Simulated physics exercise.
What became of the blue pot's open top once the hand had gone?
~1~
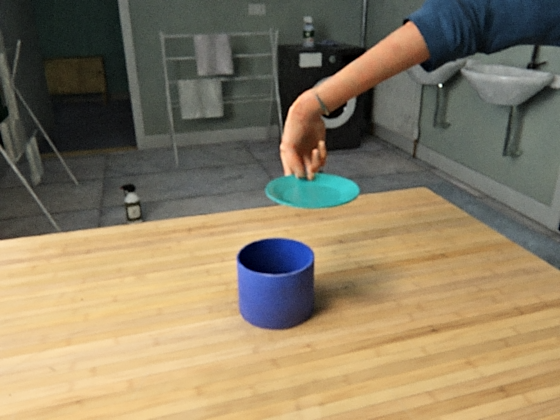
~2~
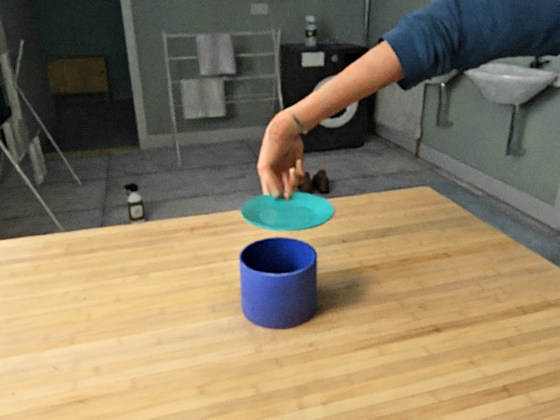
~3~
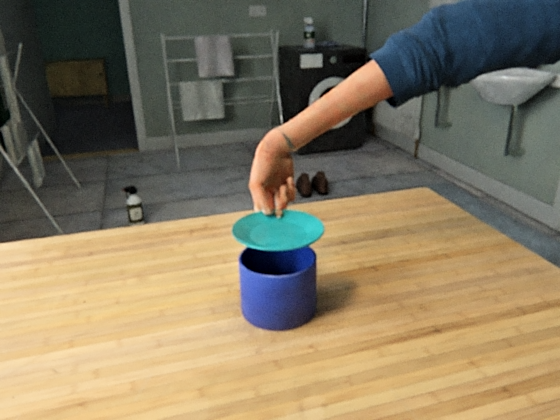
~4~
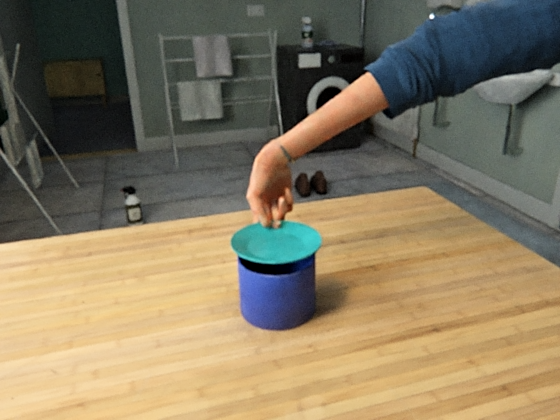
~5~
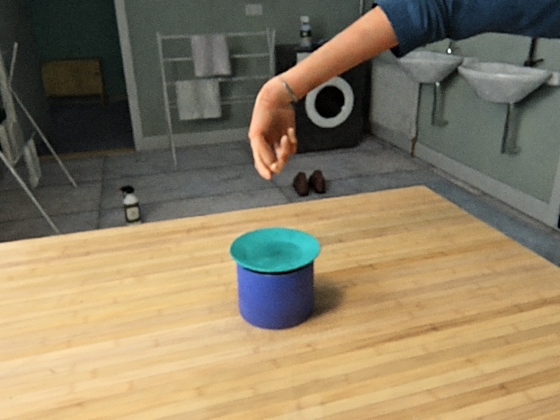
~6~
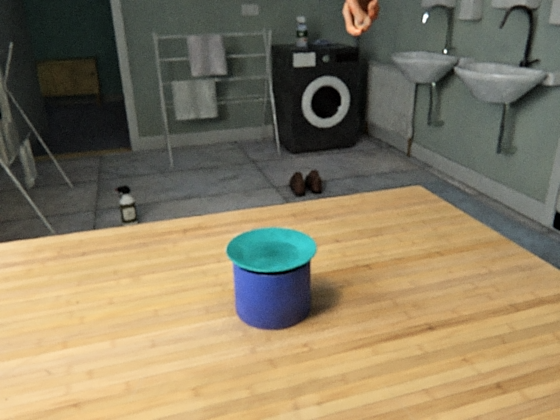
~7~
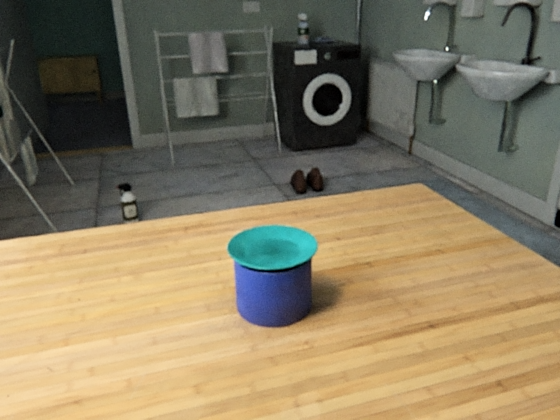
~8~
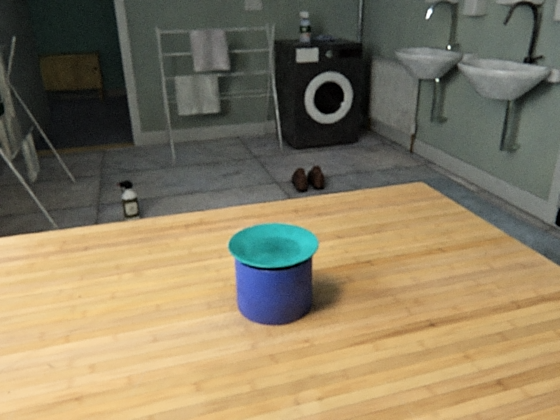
It stayed covered, with the turquoise saucer resting across the rim like a lid.
In a room with sinks and a washing machine, a hand carried a turquoise saucer left and down over a blue pot on a wooden table, set it on the rim and drew away, leaving the pot covered.
